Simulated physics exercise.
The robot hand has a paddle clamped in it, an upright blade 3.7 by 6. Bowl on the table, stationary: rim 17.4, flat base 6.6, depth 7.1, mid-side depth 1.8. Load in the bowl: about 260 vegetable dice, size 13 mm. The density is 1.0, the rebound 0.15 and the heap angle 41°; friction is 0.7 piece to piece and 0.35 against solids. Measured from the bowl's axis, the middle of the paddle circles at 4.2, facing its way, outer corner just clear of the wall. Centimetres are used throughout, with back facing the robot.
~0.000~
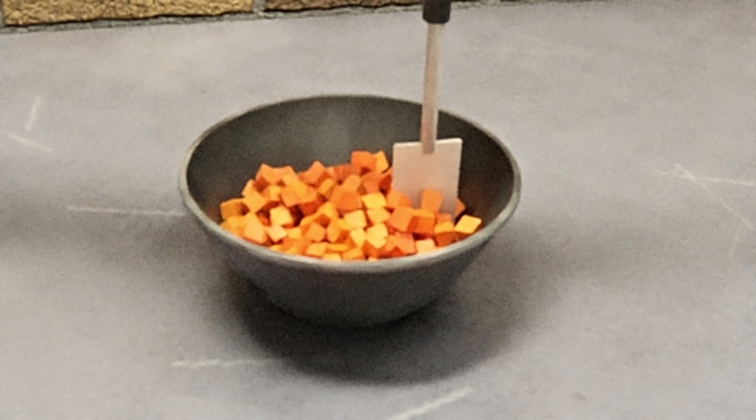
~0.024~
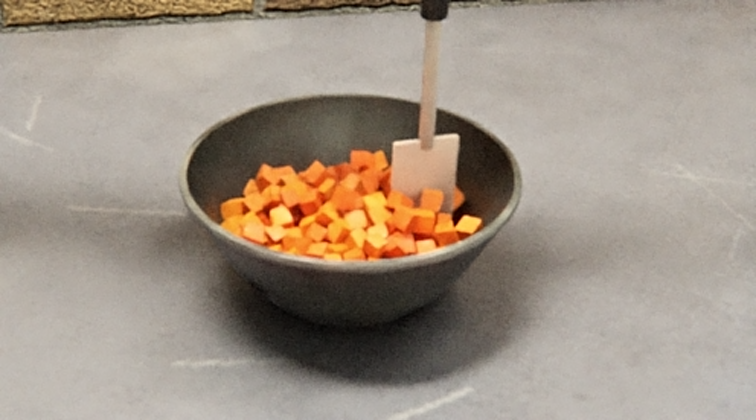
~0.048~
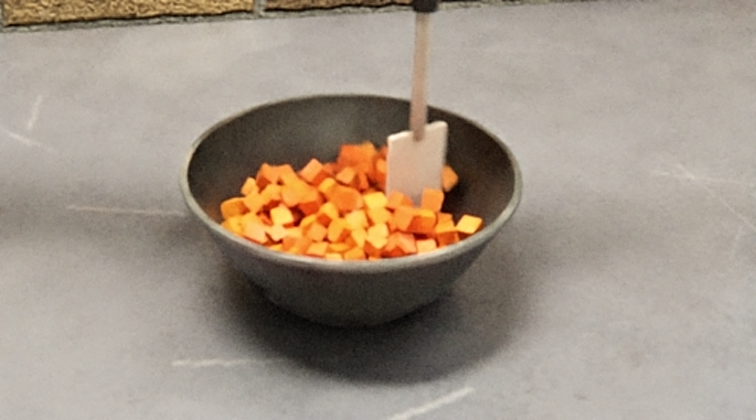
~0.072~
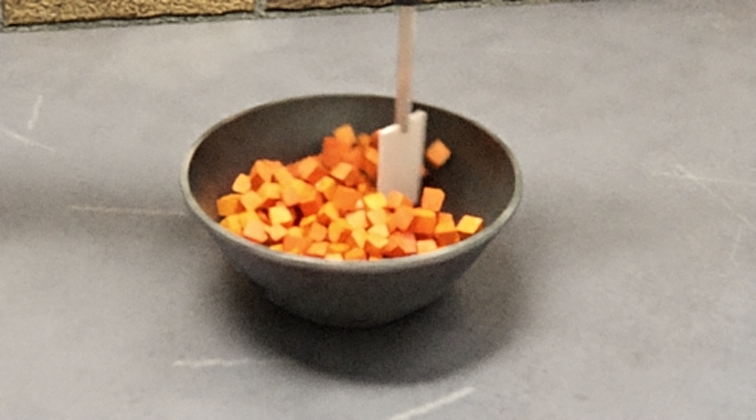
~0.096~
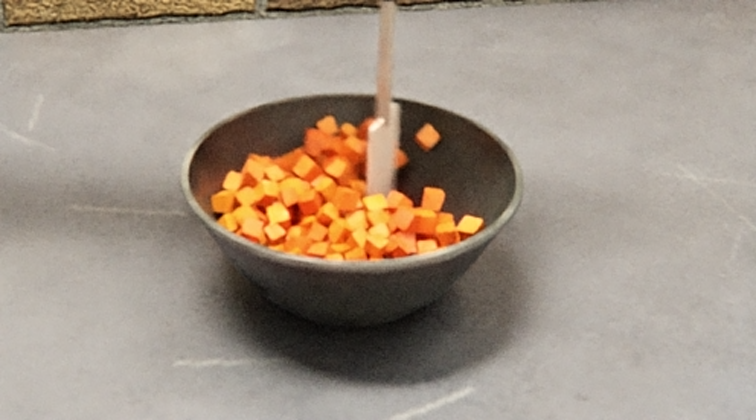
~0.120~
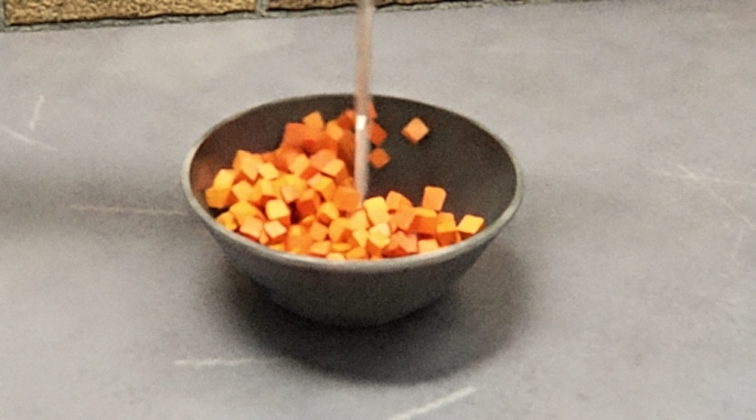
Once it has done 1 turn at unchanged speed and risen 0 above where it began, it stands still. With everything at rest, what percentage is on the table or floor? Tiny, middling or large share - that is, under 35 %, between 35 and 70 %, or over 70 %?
The share is tiny, under 35 %.
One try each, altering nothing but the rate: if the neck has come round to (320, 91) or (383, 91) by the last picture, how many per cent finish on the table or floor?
Roughly 40 per cent on the first try and 15 per cent on the second.
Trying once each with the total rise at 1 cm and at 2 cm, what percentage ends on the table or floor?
Near 25 in a hundred, then 20 in a hundred.
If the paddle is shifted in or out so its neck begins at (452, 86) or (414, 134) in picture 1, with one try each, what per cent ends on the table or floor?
First try about 20 per cent, second try about 15 per cent.
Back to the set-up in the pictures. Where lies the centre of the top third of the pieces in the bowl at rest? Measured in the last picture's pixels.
Estimated centre: (365, 153).
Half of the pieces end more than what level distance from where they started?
Near 9 cm.
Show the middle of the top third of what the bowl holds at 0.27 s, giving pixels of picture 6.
Somewhere around (291, 222) in the last view.
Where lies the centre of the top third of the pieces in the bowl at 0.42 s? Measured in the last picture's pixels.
At about (464, 185).
After 0.27 s, 181° round, highest piece 9 above the table; 241 in the bowl, 14 in flight or on the tool.
After 0.42 s, 291° round, highest piece 10 above the table; 215 in the bowl, 21 on the table or floor, 19 in flight or on the tool.
After 0.70 s, 0° round, highest piece 8 above the table; 190 in the bowl, 65 on the table or floor.
After 1.40 s, 0° round, highest piece 8 above the table; 190 in the bowl, 65 on the table or floor.
In the end, 190 in the bowl, 65 on the table or floor. That is 25 % on the table or floor.
